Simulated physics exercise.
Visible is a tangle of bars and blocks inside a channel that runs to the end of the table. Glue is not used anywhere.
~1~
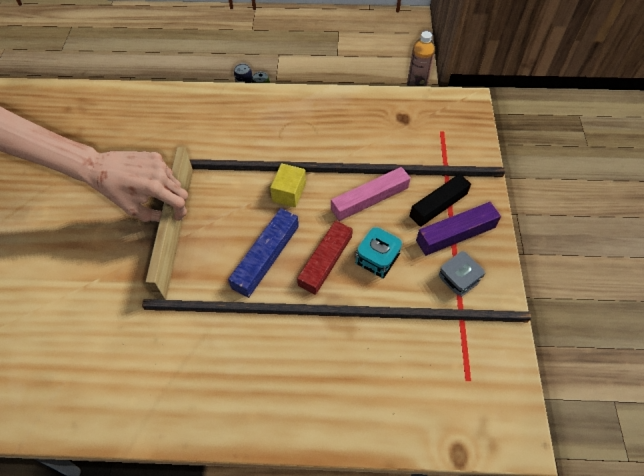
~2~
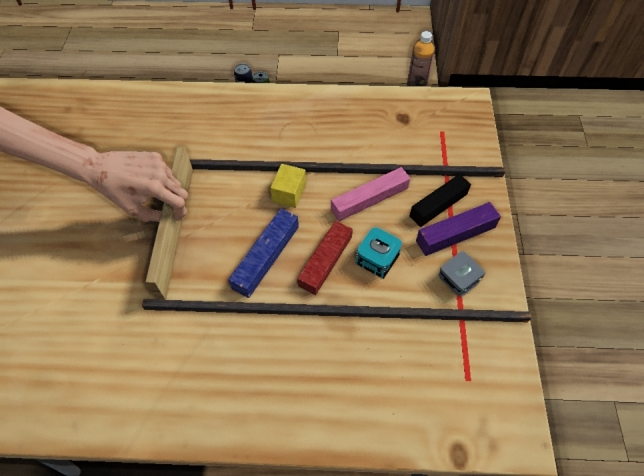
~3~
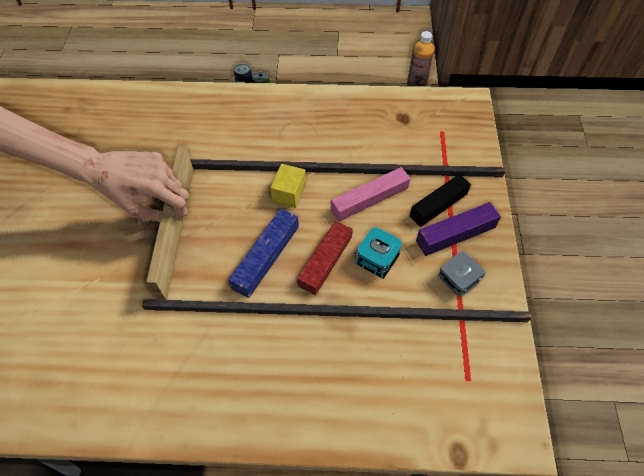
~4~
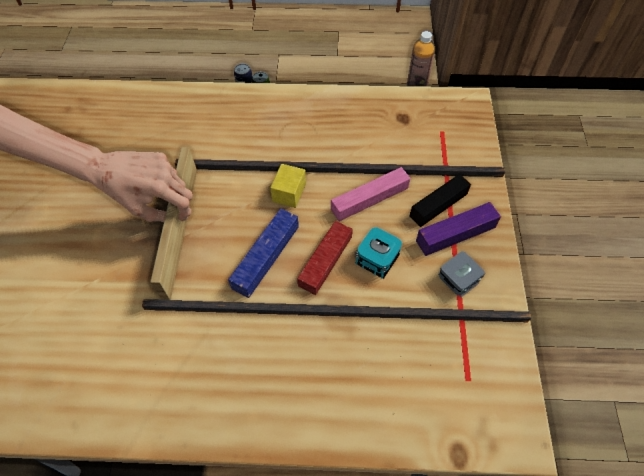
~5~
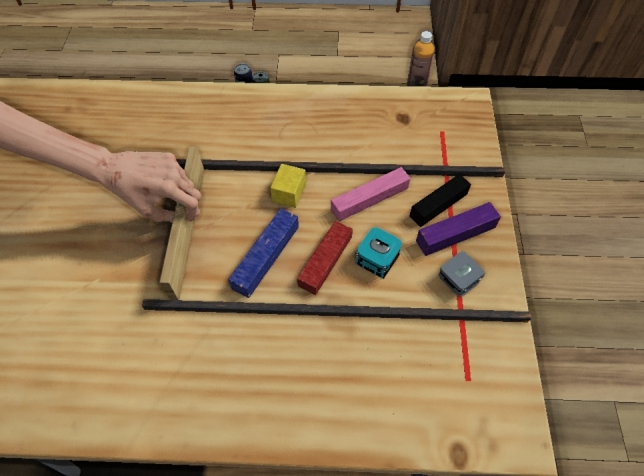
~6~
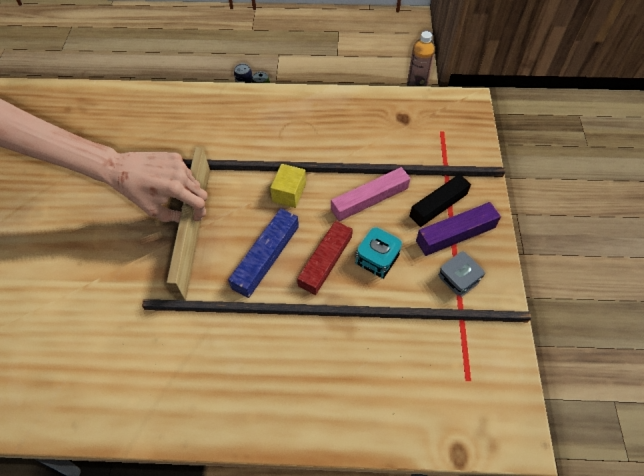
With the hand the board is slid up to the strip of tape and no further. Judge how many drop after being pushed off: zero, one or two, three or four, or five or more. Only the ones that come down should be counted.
The count that comes down will most likely be a single one or two.
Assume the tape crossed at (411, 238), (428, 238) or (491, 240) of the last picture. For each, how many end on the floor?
0, 1, 6.
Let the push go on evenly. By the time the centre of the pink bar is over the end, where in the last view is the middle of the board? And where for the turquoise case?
Middle: Roughly (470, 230); roughly (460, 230).
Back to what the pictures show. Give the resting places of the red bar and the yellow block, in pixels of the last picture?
Final spots - red bar (491, 272), yellow block (463, 185).
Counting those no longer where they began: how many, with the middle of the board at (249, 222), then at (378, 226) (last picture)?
Answer - first 1, then 8.
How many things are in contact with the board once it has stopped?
That comes to 2.
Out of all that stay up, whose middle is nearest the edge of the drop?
That would be the turquoise case.
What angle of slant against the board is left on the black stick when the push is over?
Misalignment: Close to 45°.
Soon after, none off yet; purple bar at rest near (458, 229); grey case at rest near (460, 275); black stick at rest near (440, 200).
In the end, the number that fall off is one or two; gone, grey case and purple bar.
